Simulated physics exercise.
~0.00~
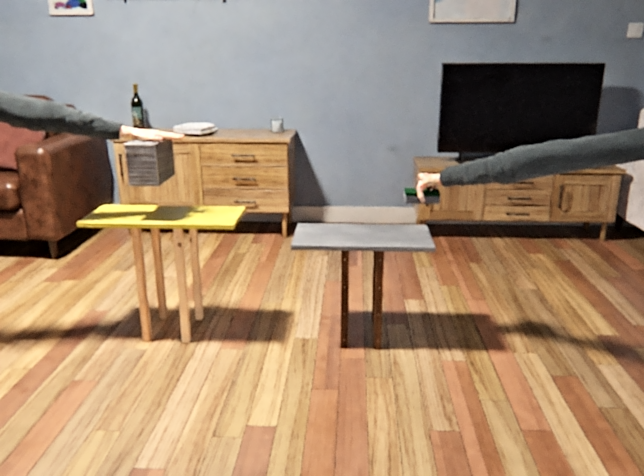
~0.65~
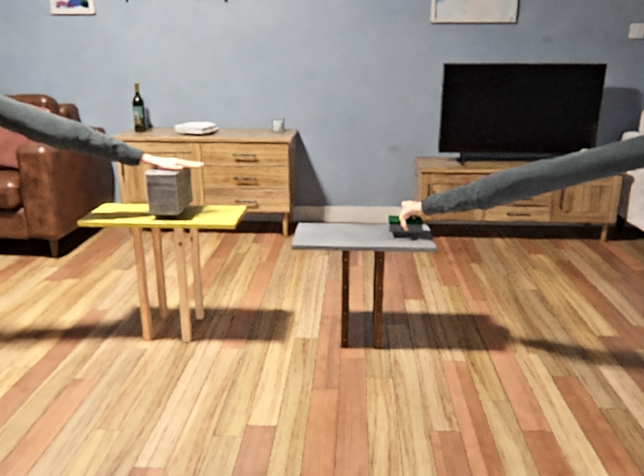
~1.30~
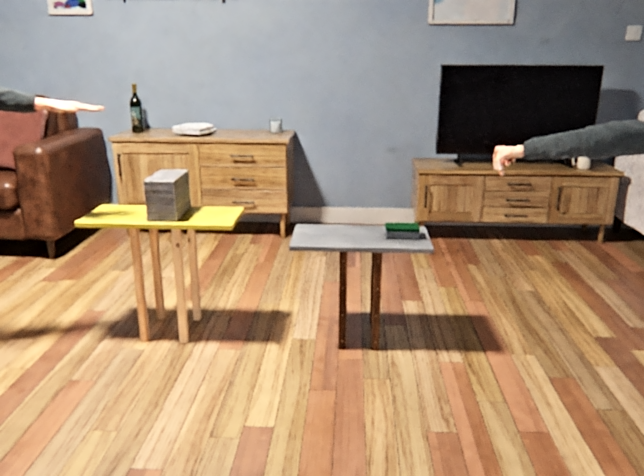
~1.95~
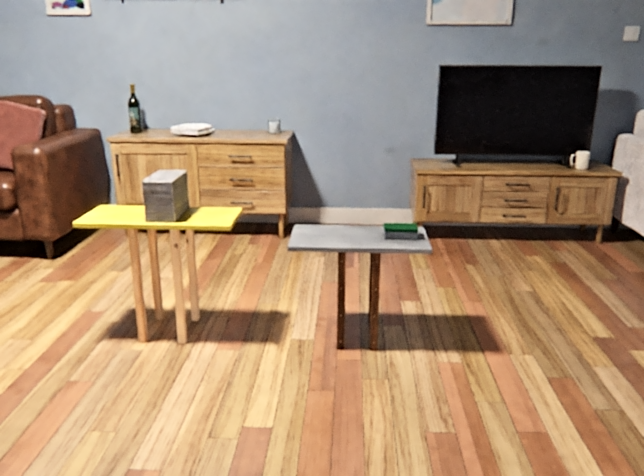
A bright yellow plant stand and a grey trestle stand side by side on a wood-plank floor, seen from the front in a living room. Behind them are a brown leather armchair, wooden cabinets, a bottle and a black television against a blue-grey wall. One arm reaches in from the left with a grey slab-like block, while another comes from the right with a small green and black sponge. The hands set the block on the yellow top and the sponge near the right end of the grey one. Both hands let go and withdraw, and both supports stay upright and level with their loads at rest.
